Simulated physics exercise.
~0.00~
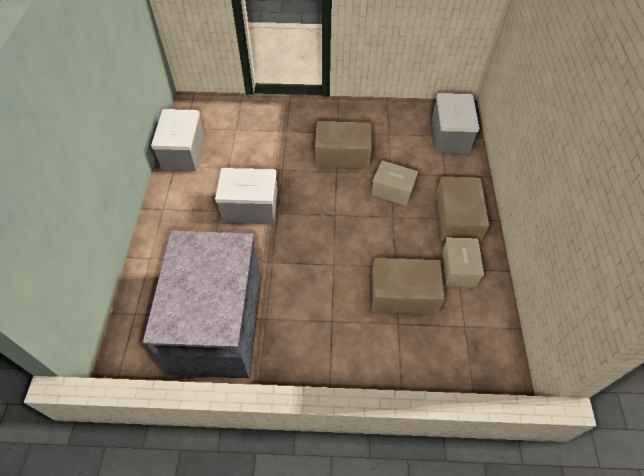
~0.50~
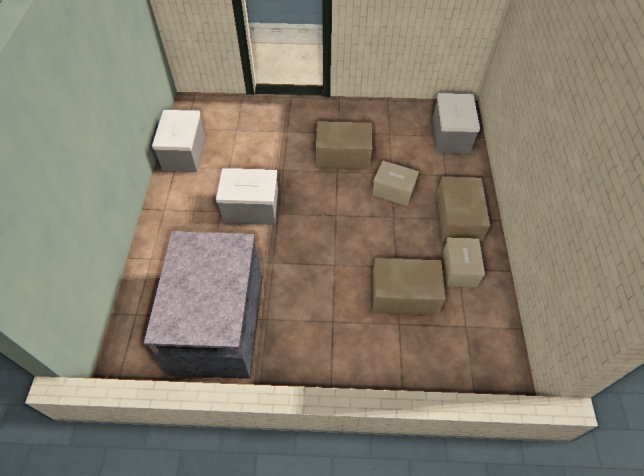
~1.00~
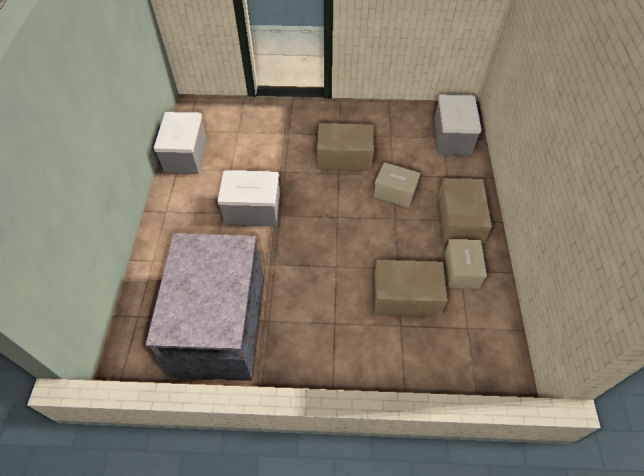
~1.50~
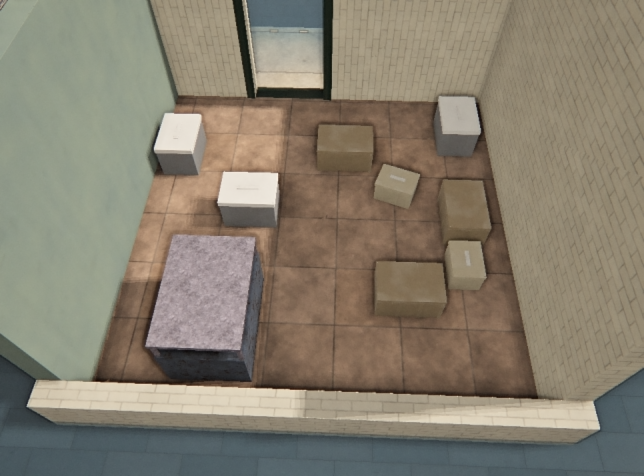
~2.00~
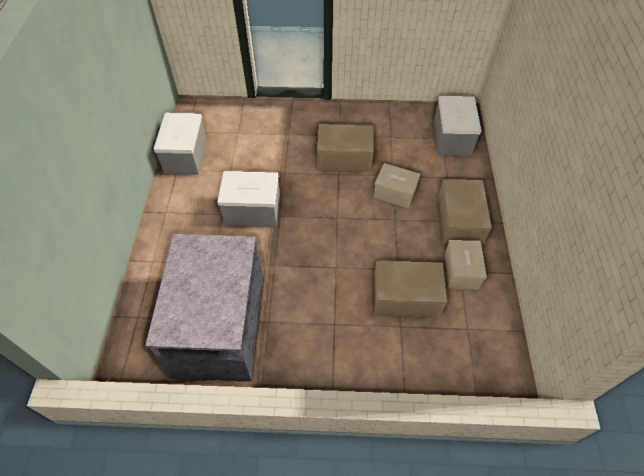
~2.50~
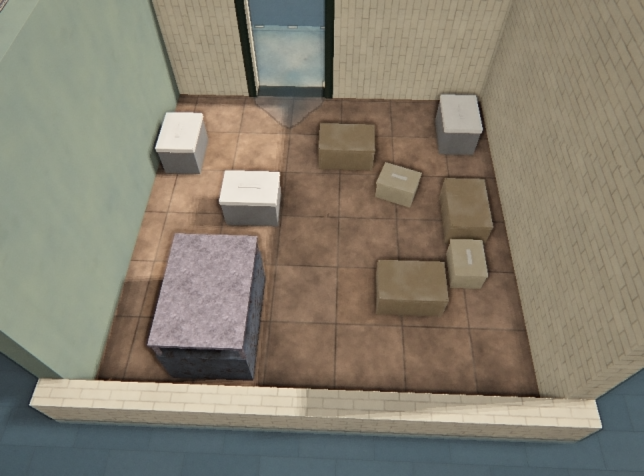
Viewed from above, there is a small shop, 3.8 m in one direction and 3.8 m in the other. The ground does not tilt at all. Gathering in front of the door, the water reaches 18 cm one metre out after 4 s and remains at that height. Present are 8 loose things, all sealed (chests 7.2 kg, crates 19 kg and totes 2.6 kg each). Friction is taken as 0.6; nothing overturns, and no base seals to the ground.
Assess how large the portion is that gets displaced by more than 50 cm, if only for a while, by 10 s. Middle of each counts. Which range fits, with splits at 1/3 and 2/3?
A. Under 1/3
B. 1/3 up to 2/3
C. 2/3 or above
A, under 1/3.
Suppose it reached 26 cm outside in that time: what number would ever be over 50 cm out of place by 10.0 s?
The count would be 4.
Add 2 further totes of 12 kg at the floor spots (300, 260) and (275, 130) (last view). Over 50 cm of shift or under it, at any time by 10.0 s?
In that order: Within the mark, beyond the mark.
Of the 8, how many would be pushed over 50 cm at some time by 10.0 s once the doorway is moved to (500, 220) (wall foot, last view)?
Result: 3.
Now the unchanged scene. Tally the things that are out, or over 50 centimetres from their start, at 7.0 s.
Result: 1.
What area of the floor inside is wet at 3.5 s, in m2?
2.0 m2.
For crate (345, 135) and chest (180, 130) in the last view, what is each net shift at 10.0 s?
They sit 0 cm and 30 cm away, in the order given.
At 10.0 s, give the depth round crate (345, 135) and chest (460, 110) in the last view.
Depths: Near 5 cm, then near 5 cm.
After 3.5 s 0 of 8 are over 50 cm from their spots; 0 afloat.
After 4.5 s 0 of 8 are over 50 cm from their spots; 0 afloat.
After 7.0 s 1 of 8 are over 50 cm from their spots; 2 afloat.
After 10.0 s 1 of 8 are over 50 cm from their spots, and 1 have been at some point; 4 afloat.
